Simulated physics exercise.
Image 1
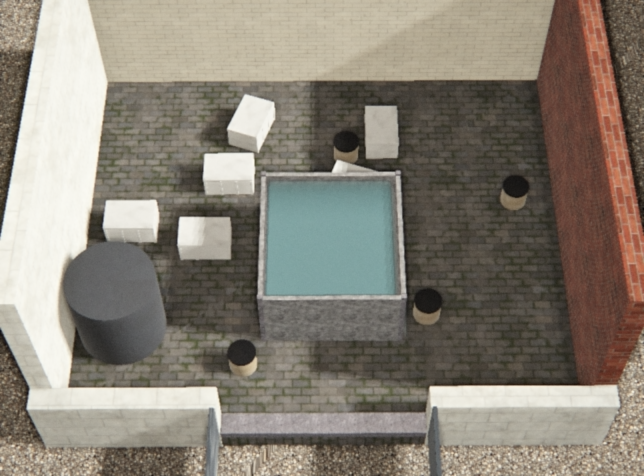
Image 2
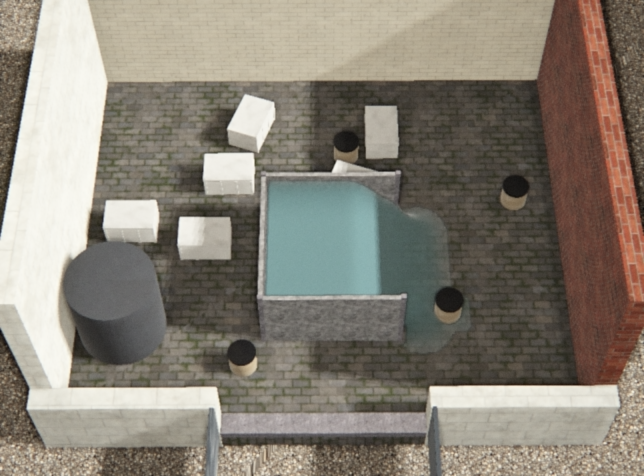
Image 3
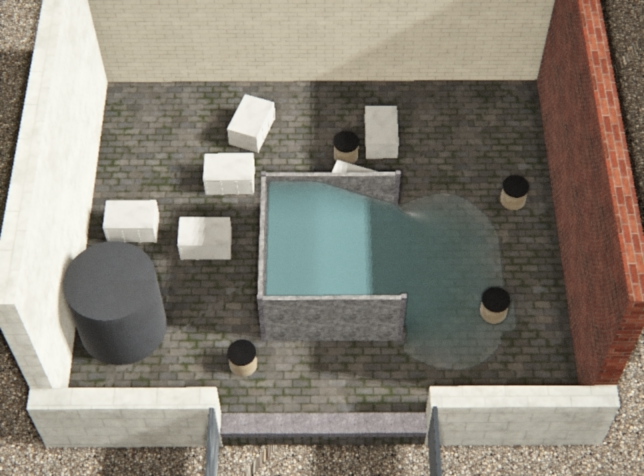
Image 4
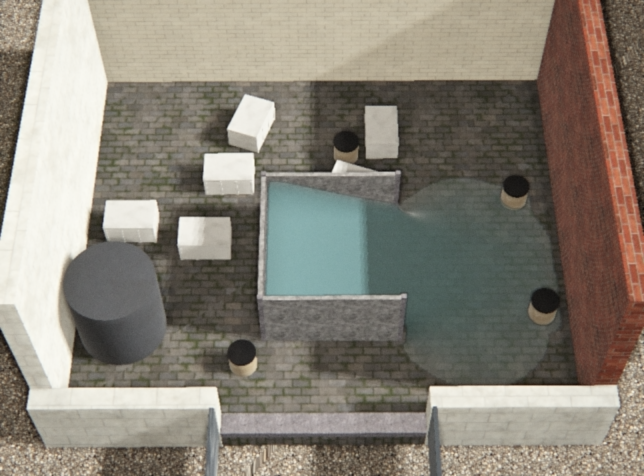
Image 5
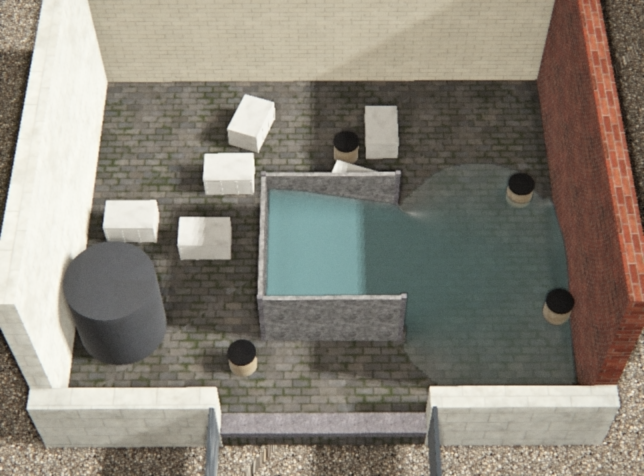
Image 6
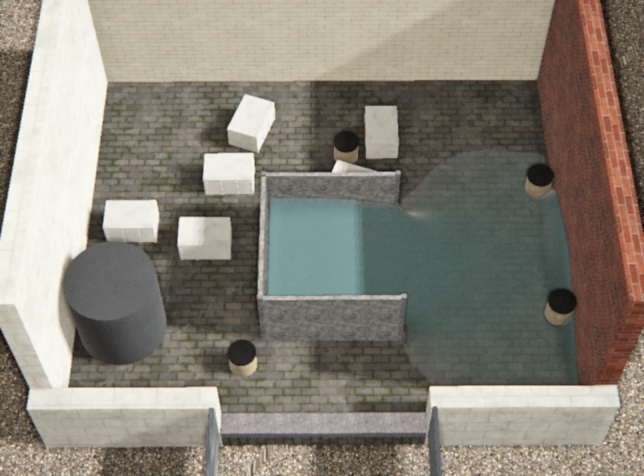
Water rushes from a stone tank's open right side, pushing two pails toward the brick wall.
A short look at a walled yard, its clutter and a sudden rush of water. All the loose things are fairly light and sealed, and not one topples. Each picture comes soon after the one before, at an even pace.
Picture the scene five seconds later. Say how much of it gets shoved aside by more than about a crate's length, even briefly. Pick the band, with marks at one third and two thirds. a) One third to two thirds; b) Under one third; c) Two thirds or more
Option a: One third to two thirds.
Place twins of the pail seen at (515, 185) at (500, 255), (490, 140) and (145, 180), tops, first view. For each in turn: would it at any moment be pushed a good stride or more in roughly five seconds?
One by one: Knocked well away; knocked well away; hardly budges.
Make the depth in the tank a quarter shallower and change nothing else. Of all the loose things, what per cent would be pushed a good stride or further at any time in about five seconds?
Something like 60 in a hundred of them.
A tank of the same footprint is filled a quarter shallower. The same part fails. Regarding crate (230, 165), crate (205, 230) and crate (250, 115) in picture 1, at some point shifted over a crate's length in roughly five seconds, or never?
Respectively, never gets that far, never gets that far, gets that far.
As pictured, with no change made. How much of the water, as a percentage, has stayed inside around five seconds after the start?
I'd put it close to 94 percent.
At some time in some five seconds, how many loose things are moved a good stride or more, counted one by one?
6.
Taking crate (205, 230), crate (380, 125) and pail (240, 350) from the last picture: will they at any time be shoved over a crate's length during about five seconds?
Never got far, went a long way, went a long way.
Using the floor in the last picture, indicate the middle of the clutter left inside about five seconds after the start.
(209, 239).
A moment on, 2 of 10 are well off their spots; 2 afloat.
Next, 2 of 10 are well off their spots; 2 afloat.
Later, 4 of 10 are well off their spots; 3 afloat.
In the end, 6 of 10 are well off their spots, and 6 have been at some point; 4 afloat.
